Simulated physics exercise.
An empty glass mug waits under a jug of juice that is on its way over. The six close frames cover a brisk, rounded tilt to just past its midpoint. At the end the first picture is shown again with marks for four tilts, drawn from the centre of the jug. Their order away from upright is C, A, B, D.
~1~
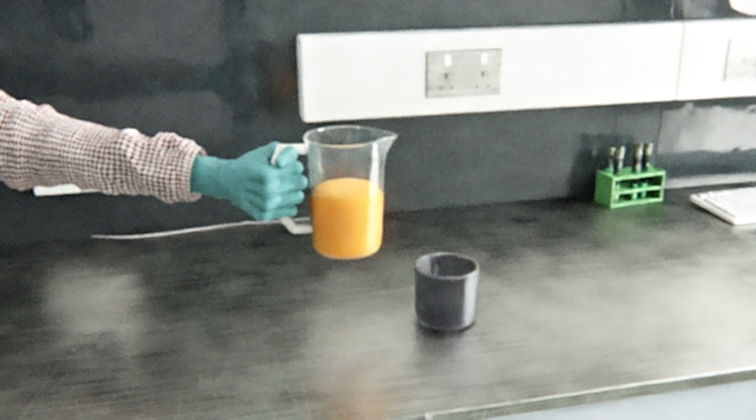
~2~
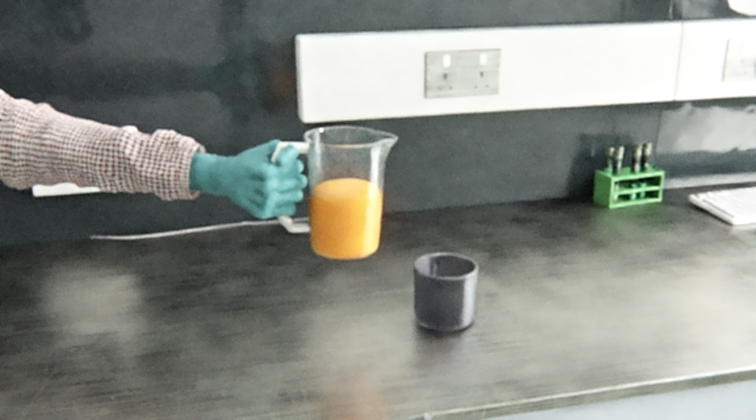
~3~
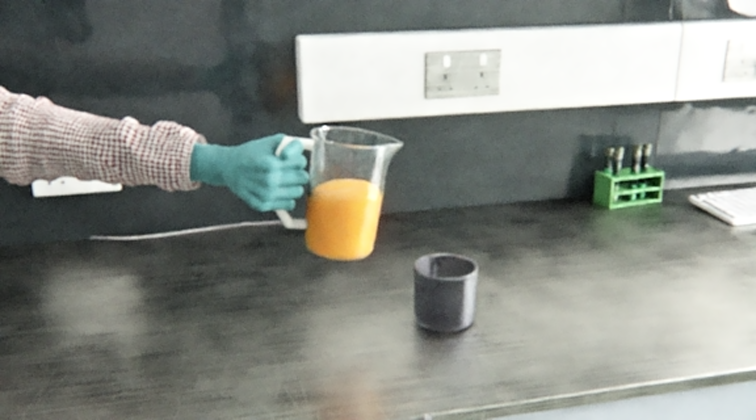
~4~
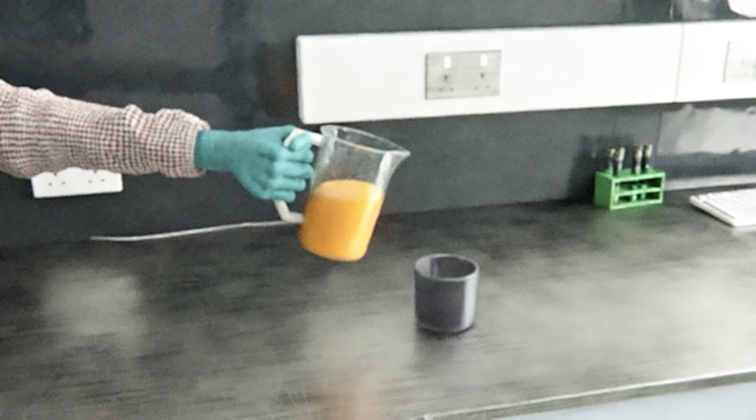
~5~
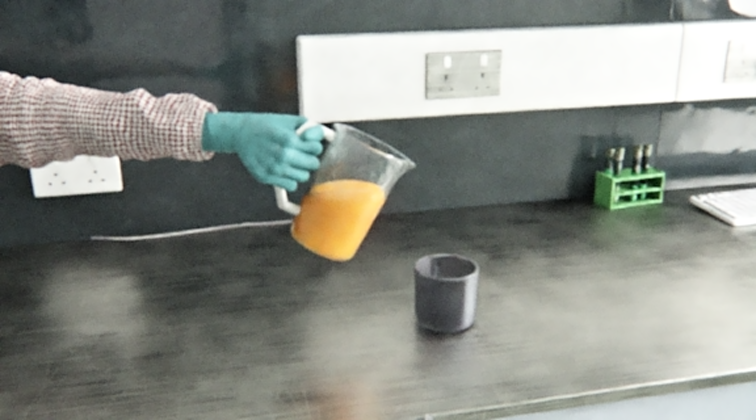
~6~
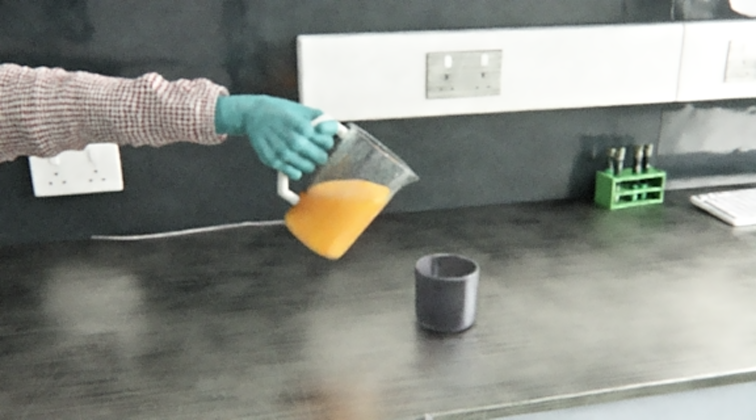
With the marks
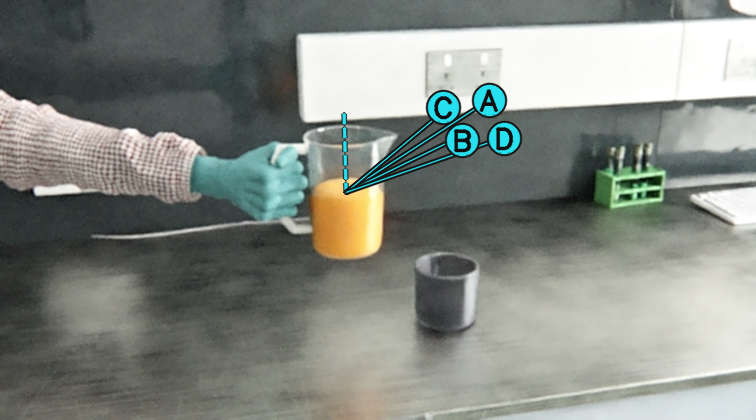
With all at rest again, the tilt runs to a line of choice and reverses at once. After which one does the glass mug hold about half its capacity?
Tilt D does it best.
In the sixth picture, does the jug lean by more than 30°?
Yes.
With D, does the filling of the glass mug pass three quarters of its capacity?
No, less.
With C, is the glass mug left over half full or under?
Under.
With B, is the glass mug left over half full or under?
Under half.
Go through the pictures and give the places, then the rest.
In the first frame, upright, lip at (395, 135); rim of the glass mug round (447, 265); nothing has left yet.
In the second frame, tipped about 2°, lip at (396, 137); nothing has left yet.
In the third frame, tipped about 8°, lip at (401, 143); nothing has left yet.
In the fourth frame, tipped about 17°, lip at (408, 152); nothing has left yet.
In the fifth frame, tipped about 28°, lip at (414, 164); nothing has left yet.
In the sixth frame, tipped about 39°, lip at (418, 178); nothing has left yet.
In cyan, A at (474, 109); B at (445, 143); C at (432, 120); D at (487, 143).
For tilt A, the glass mug ends with about 11 % of what it can hold.
For tilt B, the glass mug ends with about 28 % of what it can hold.
For tilt C, the glass mug ends with about 2 % of what it can hold.
For tilt D, the glass mug ends with about 50 % of what it can hold.
